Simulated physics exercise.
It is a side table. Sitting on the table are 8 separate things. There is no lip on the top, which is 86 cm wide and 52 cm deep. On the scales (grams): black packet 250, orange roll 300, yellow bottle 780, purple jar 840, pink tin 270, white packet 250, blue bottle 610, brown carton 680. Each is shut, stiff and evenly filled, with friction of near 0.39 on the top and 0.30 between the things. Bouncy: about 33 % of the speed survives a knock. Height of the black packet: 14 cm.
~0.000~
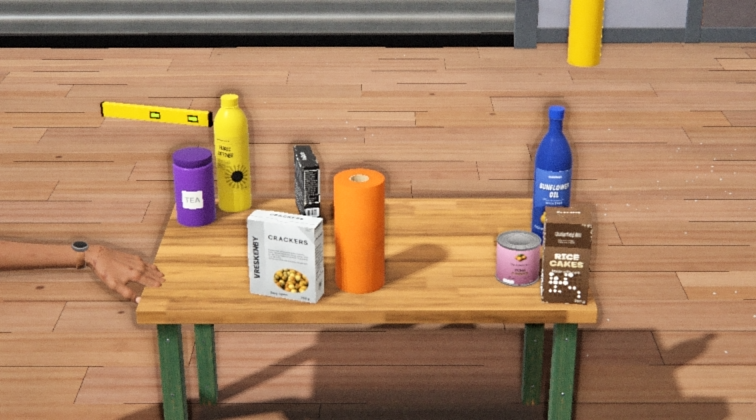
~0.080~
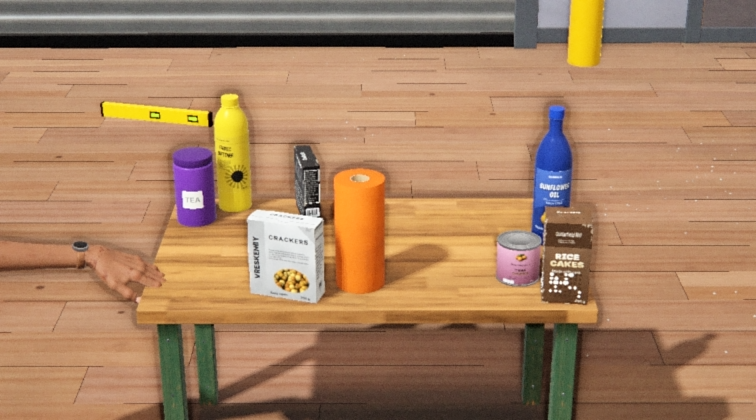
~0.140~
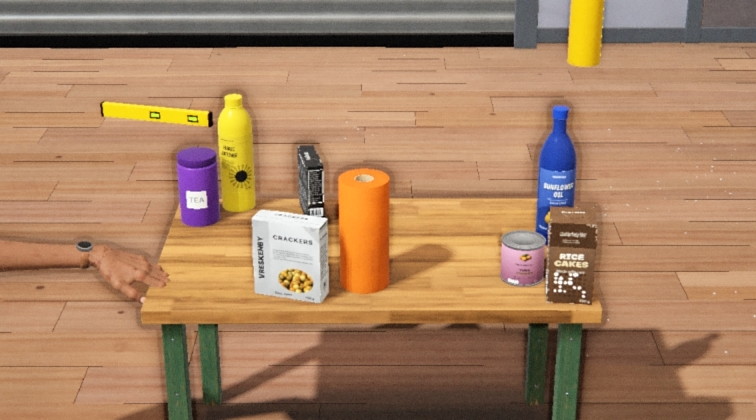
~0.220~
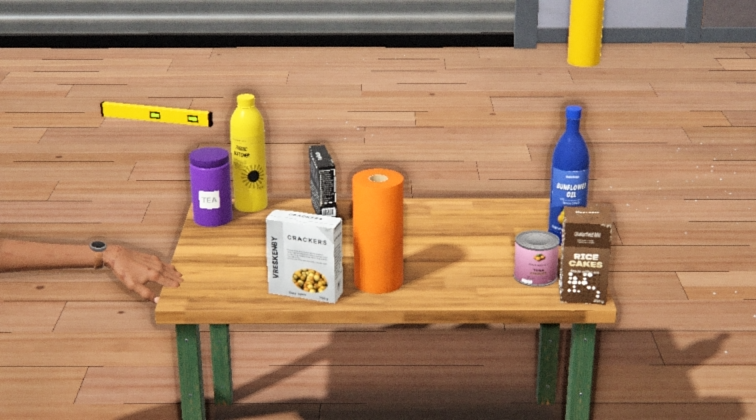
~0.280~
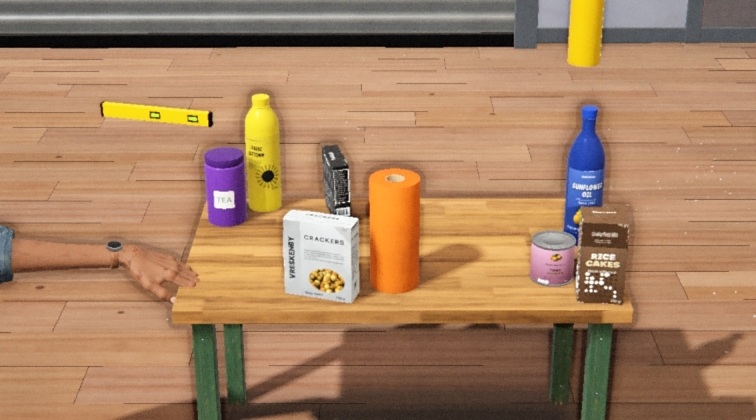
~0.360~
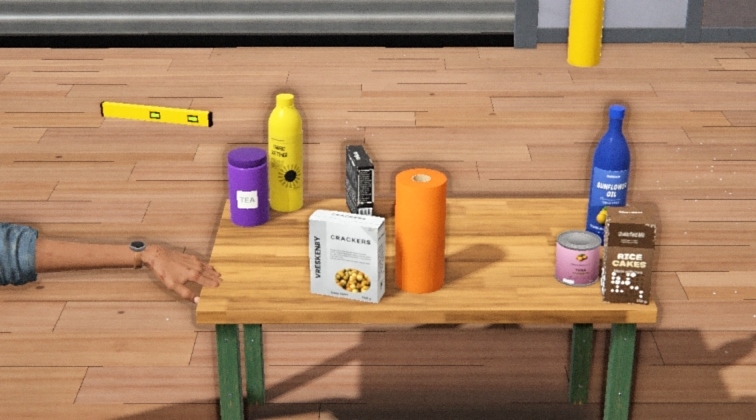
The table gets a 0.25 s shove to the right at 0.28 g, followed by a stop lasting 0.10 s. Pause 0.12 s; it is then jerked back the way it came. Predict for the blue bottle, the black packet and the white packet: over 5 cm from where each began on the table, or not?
Blue bottle - over, black packet - over, white packet - not over.
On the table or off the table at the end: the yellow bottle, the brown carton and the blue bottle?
Outcome: The yellow bottle remains on its support; the brown carton remains on its support; the blue bottle departs its support.
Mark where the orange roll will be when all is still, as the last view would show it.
It settles somewhere near (360, 231).
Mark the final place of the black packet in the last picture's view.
About (378, 202).
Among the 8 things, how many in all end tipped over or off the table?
The count comes out at 3.
After 0.76 s, table shifted 5 cm; blue bottle now off the table; black packet on its side near (394, 205); white packet moved 3 cm near (326, 256).
After 0.96 s, black packet on its side near (376, 202); yellow bottle on its side.
In the end (4.3 s), off the table, blue bottle; toppled on the table, black packet and yellow bottle; the other 5 under 5 cm from the start. At the end, from the last picture's camera, black packet near (378, 202).
